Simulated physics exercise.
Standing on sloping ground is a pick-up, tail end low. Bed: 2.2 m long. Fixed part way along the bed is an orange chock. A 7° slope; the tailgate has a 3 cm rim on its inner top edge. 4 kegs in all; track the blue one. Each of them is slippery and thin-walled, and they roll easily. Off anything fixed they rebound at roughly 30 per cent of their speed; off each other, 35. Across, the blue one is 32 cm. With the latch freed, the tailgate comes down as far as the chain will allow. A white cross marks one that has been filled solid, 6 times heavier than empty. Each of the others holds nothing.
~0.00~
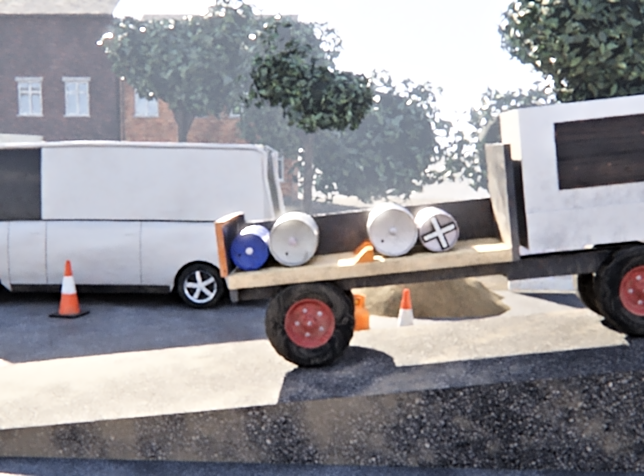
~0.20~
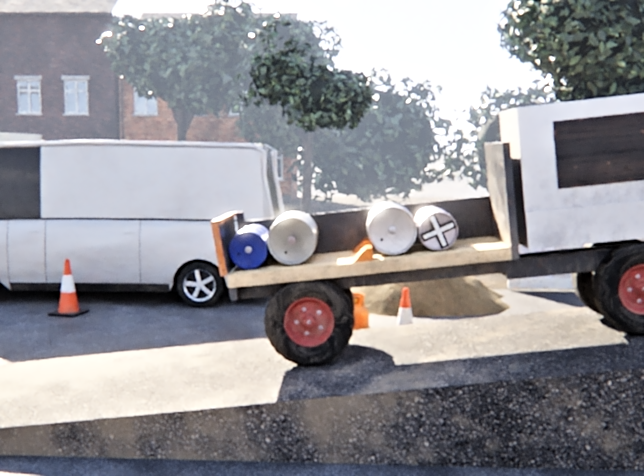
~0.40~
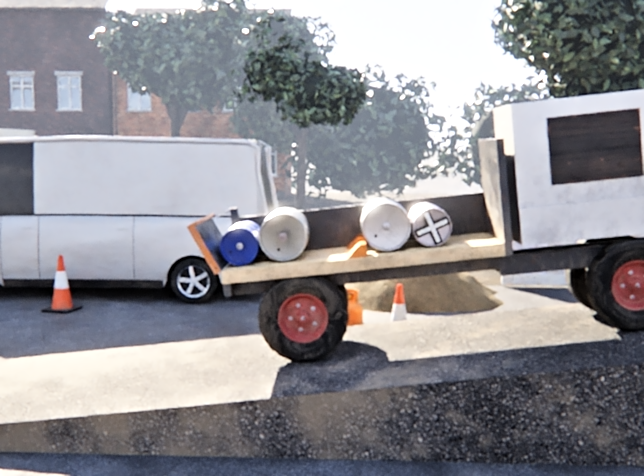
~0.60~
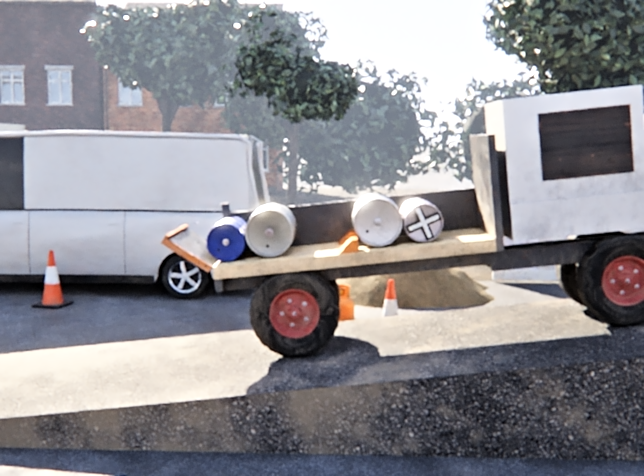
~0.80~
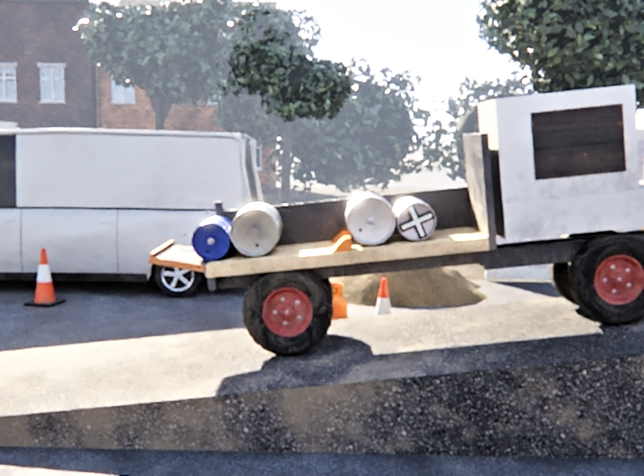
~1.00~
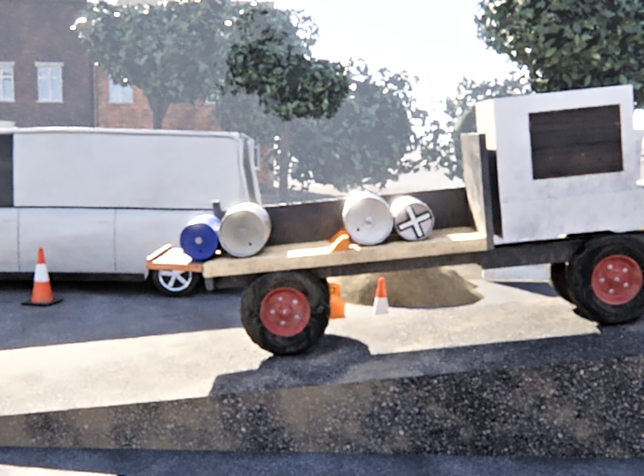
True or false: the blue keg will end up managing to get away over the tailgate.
False.
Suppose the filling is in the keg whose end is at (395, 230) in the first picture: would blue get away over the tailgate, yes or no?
With that change, blue: It does not happen.
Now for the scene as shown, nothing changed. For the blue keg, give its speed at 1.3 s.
Its speed is roughly 0.4 m/s.
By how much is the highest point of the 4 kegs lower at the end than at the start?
Drop: Approx. 0 centimetres.
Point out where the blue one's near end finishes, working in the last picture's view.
Around (162, 237).
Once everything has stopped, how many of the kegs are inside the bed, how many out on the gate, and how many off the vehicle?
Respectively 3, 1, 0.
By 1.3 s, blue is on the gate, 15 cm past the hinge, rolling left; 0 out so far.
By 1.6 s, blue is on the gate, 30 cm past the hinge, rolling left; 0 out so far.
Finally (1.9 s), blue is on the gate, 35 cm past the hinge; 0 out so far.
